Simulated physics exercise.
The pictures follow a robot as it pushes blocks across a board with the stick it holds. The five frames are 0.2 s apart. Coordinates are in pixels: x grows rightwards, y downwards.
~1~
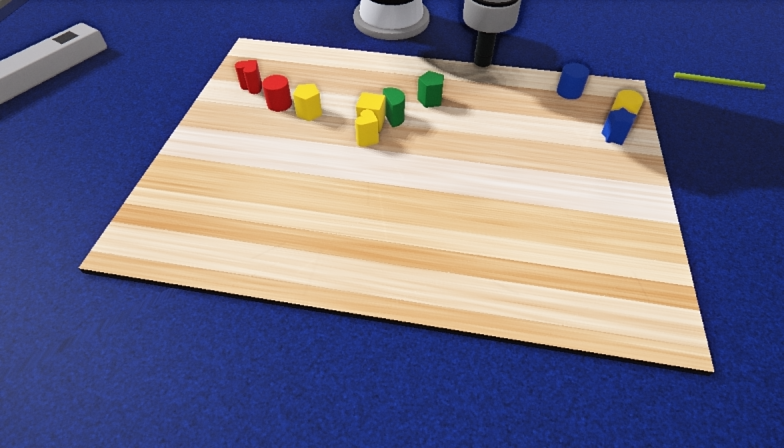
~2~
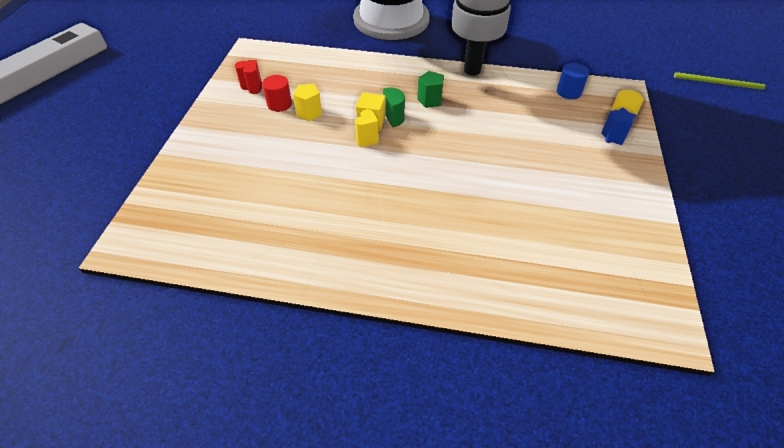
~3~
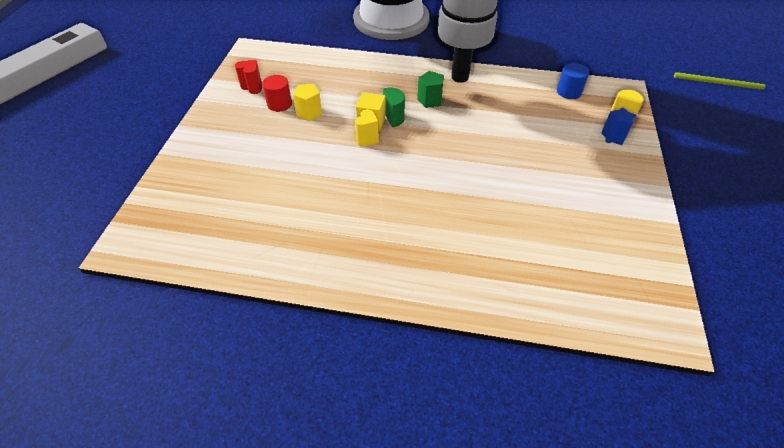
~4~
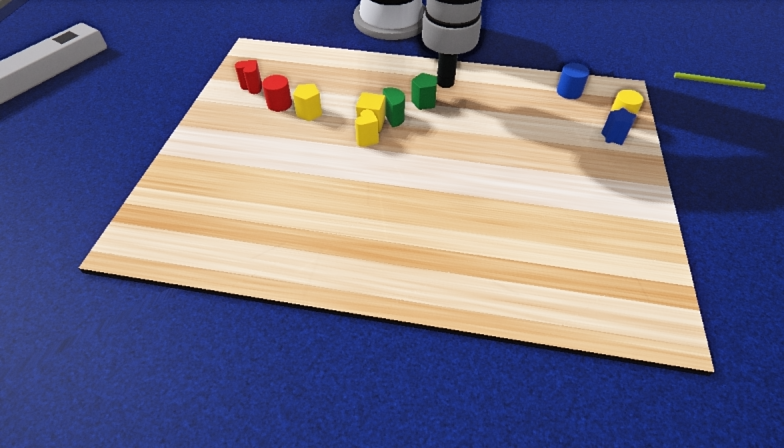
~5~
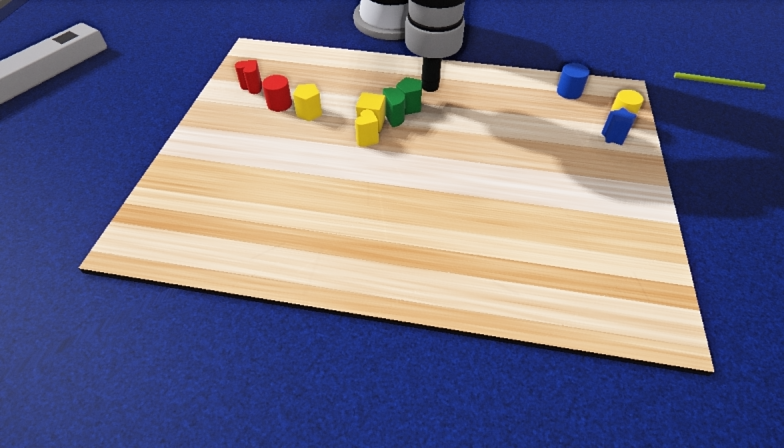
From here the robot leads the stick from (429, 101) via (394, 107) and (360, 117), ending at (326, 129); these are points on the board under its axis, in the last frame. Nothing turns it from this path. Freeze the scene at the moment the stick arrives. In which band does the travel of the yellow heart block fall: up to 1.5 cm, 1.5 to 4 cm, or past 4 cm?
The displacement of the yellow heart block is 1.5-4 cm.
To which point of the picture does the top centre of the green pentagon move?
Located at (317, 121).
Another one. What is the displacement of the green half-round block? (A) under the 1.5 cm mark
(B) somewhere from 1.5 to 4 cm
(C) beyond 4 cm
Letter C.
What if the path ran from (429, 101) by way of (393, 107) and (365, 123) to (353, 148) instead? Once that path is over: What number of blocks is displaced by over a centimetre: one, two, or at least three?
Count: 3 or more.
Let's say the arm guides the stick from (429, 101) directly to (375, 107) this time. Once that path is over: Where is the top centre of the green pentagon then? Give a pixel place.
It should be at about (366, 97).
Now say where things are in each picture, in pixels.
Lower end of the stick at (482, 63), tops of blocks, yellow heart block at (367, 117), yellow four-sided block at (371, 101), green half-round block at (395, 95), green pentagon at (432, 78), in the first frame.
Stick at (472, 71), blocks as before, in the second frame.
Stick at (460, 79), blocks as before, in the third frame.
Stick at (445, 84), green pentagon at (426, 80), in the fourth frame.
Stick at (430, 87), yellow heart block at (367, 117), yellow four-sided block at (371, 101), green half-round block at (395, 95), green pentagon at (410, 85), in the fifth frame.
On the path given first. One third of the way, stick at (394, 94); yellow four-sided block at (357, 102), turned 25° anticlockwise; green half-round block at (382, 111); green pentagon at (380, 95), turned 50° anticlockwise.
Two thirds of the way, stick at (359, 103); yellow heart block at (357, 122), turned 40° anticlockwise; yellow four-sided block at (324, 114), turned 50° anticlockwise; green half-round block at (377, 116), turned 30° anticlockwise; green pentagon at (348, 107), turned 75° anticlockwise.
At the end, stick at (325, 115); yellow heart block at (352, 124), turned 80° anticlockwise; yellow four-sided block at (295, 131), turned 60° anticlockwise; green half-round block at (377, 116), turned 30° anticlockwise; green pentagon at (317, 121), turned 85° anticlockwise.
